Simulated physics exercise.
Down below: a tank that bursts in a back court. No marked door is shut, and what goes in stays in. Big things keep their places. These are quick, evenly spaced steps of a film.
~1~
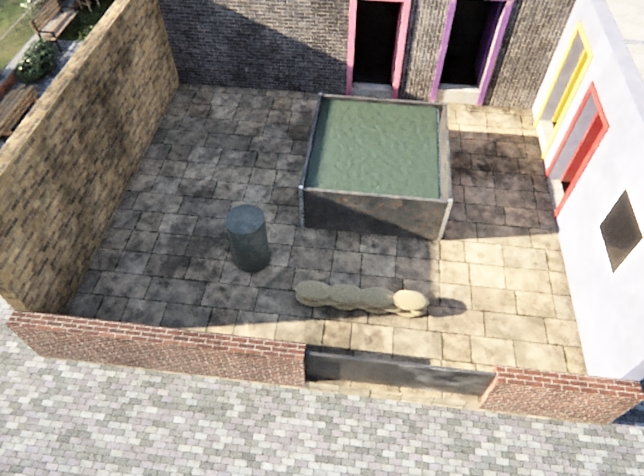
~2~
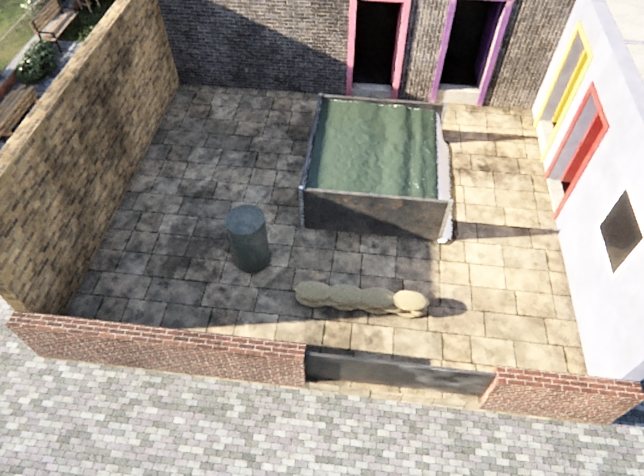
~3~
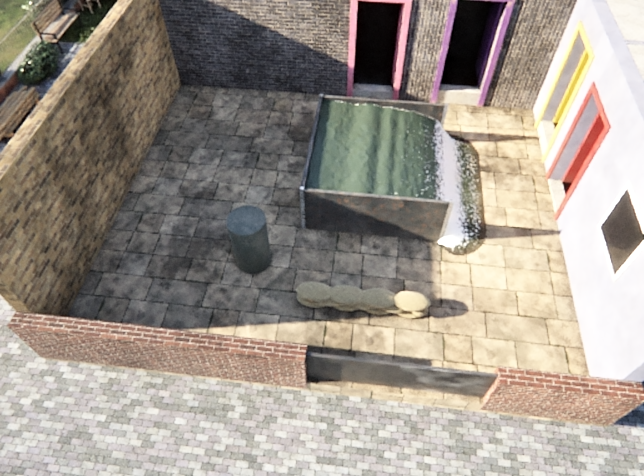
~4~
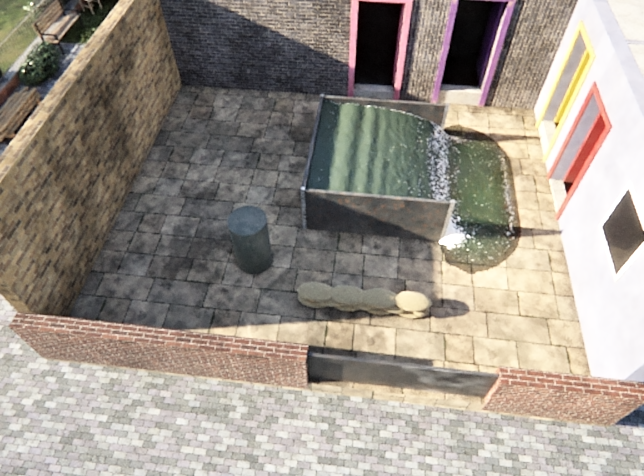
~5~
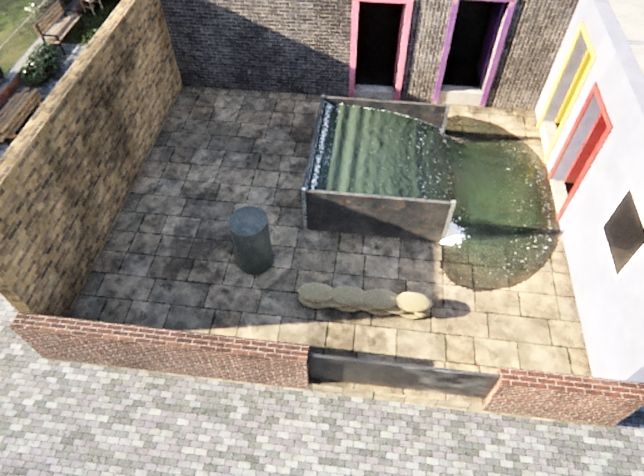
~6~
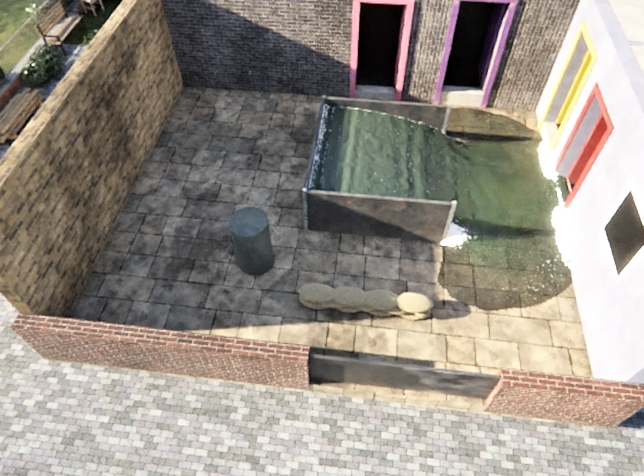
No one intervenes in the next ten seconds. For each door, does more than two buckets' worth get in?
Door by door: The red door, yes; the purple door, no; the yellow door, yes; the pink door, no.
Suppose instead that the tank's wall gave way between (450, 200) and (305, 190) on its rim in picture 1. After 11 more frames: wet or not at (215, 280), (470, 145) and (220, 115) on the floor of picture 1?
Going in your order, I'd say drenched, then still bare, then still bare.
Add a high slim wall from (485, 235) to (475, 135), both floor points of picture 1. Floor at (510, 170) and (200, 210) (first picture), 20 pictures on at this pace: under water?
Result, in order: Swamped / bone-dry.
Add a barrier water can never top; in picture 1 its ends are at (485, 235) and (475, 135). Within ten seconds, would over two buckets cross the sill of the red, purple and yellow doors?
So: The red door overflows the limit, the purple door overflows the limit, the yellow door fails to reach it.
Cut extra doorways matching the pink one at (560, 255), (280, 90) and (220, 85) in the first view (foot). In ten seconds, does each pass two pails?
Door by door: Ends up above, ends up below, ends up below.
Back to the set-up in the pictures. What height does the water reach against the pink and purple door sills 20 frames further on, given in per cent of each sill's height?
Approx. 30 % then 50 %.
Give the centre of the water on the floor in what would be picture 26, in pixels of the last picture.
Somewhere near (460, 211).
A moment on, water covers 25 % of the floor; the red door far over two buckets in, the purple door wet at the sill, nothing in, the yellow door over two buckets in, the pink door not reached.
Next, water covers 25 % of the floor; the red door far over two buckets in, the purple door wet at the sill, nothing in, the yellow door far over two buckets in, the pink door not reached.
Then, water covers 50 % of the floor; the red door far over two buckets in, the purple door wet at the sill, nothing in, the yellow door far over two buckets in, the pink door wet at the sill, nothing in.
Later, water covers 80 % of the floor; the red door far over two buckets in, the purple door wet at the sill, nothing in, the yellow door far over two buckets in, the pink door wet at the sill, nothing in.
In the end, water covers 95 % of the floor; the red door far over two buckets in, the purple door wet at the sill, nothing in, the yellow door far over two buckets in, the pink door wet at the sill, nothing in.
